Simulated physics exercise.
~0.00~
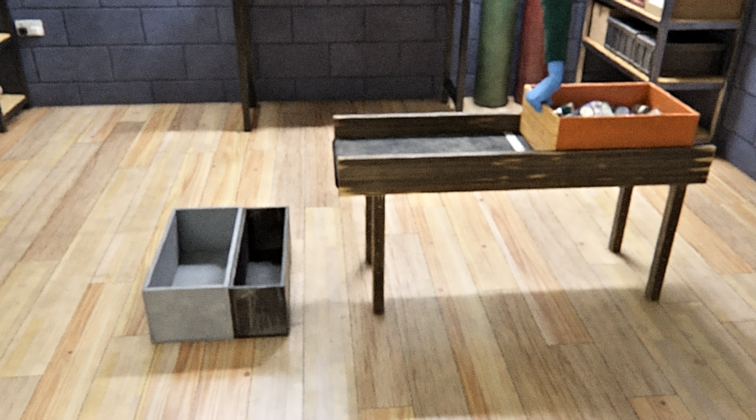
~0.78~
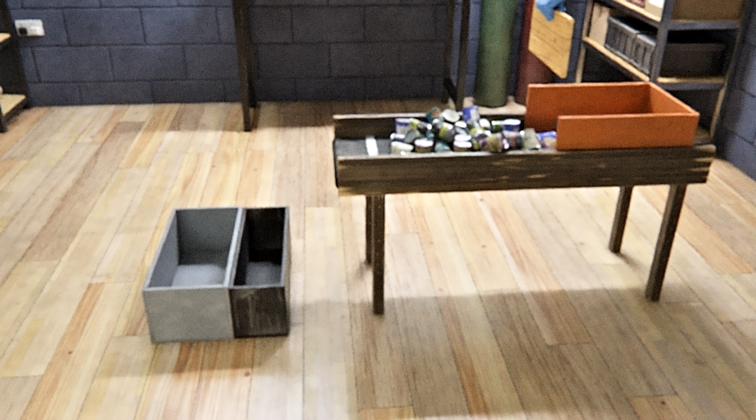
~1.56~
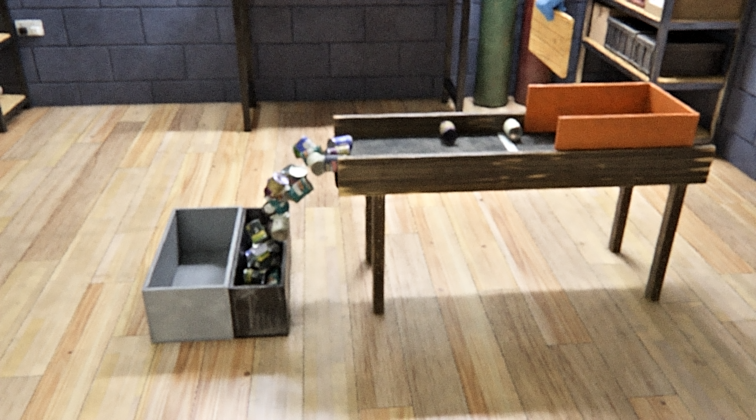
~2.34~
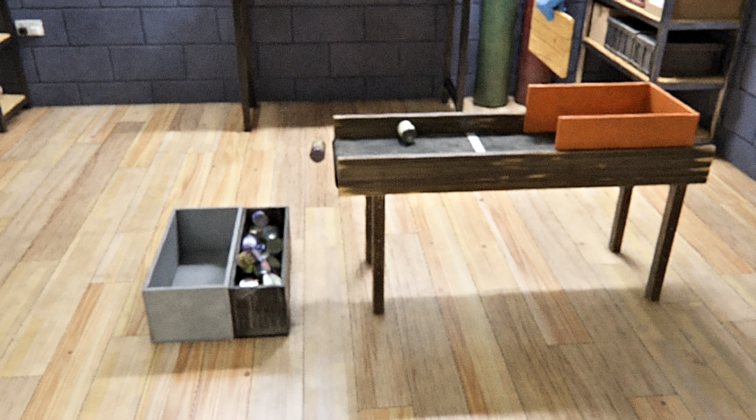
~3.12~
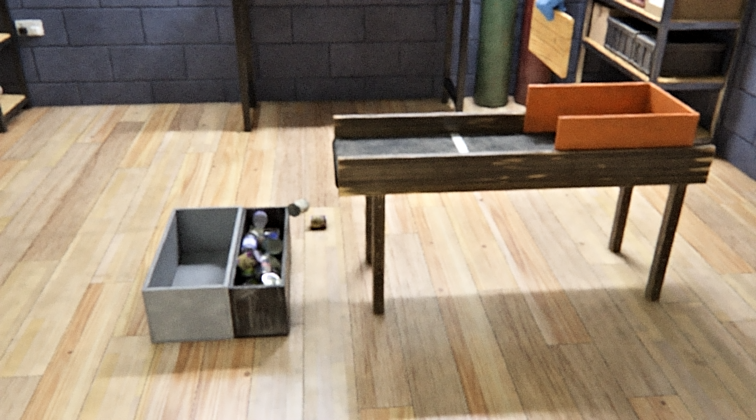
Small tins ride the belt left from the orange pen, most landing in the black bin.
